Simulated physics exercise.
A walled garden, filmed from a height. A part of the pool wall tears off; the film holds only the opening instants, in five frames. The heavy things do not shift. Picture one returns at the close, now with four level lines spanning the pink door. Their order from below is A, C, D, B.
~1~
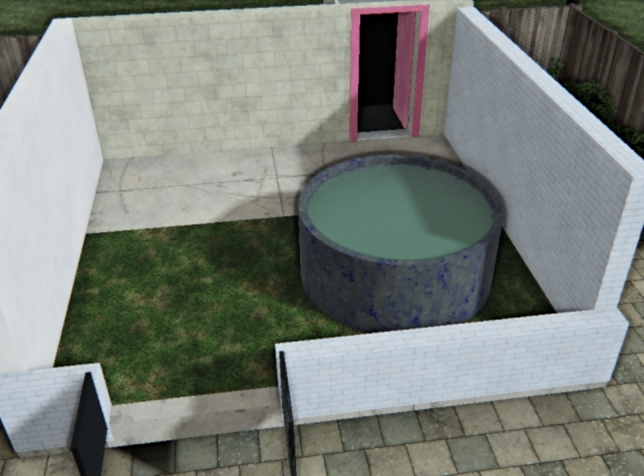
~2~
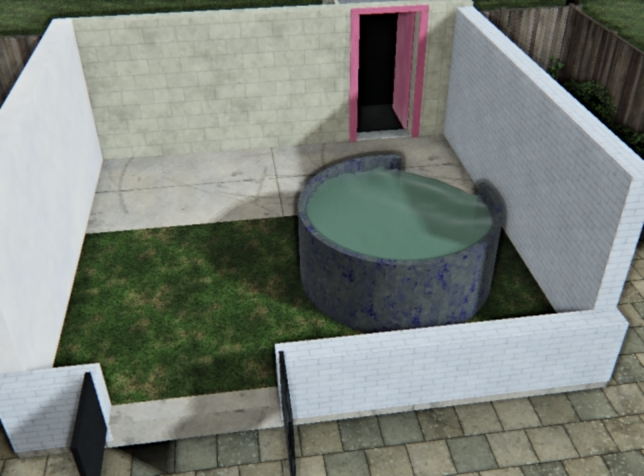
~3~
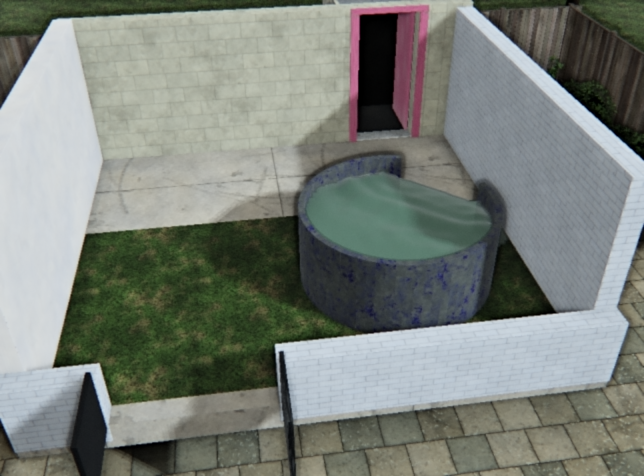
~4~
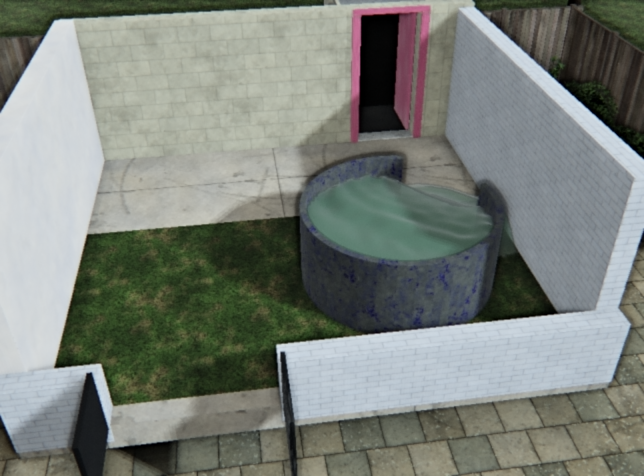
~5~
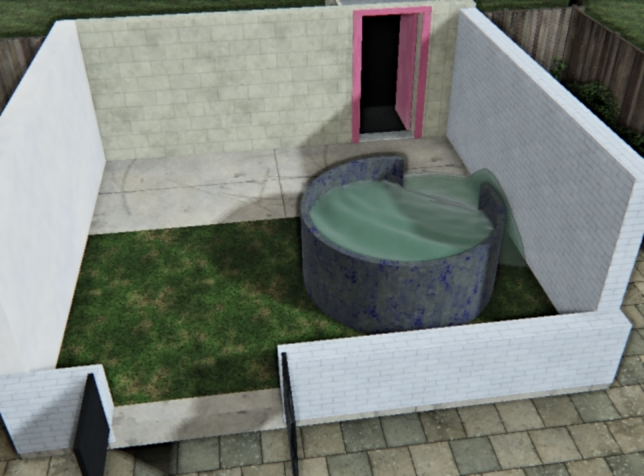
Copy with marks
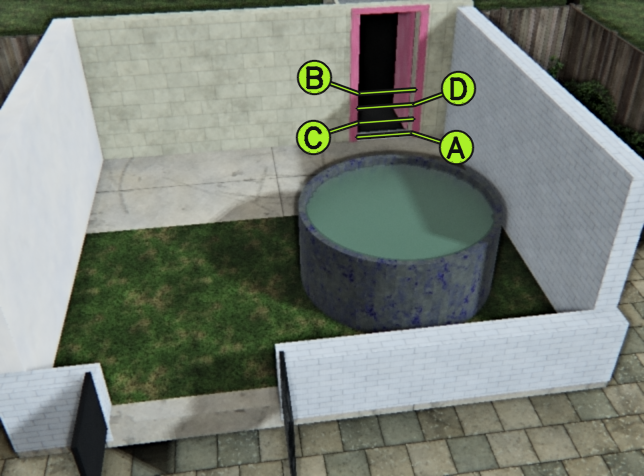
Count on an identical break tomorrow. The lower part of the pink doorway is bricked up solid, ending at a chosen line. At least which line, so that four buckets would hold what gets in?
It is D.
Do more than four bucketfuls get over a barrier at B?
No.
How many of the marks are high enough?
Two.
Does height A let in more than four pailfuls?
Yes, it does.
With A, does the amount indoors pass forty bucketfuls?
Yes.
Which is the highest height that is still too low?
C it is.
In lime, A at (384, 135); B at (386, 91); C at (385, 121); D at (386, 106); from the bottom up A, C, D, B.
With A, dozens of bucketfuls pour in.
With B, nothing gets over.
With C, about 12 bucketfuls get in.
With D, a splash gets over, under a bucket.
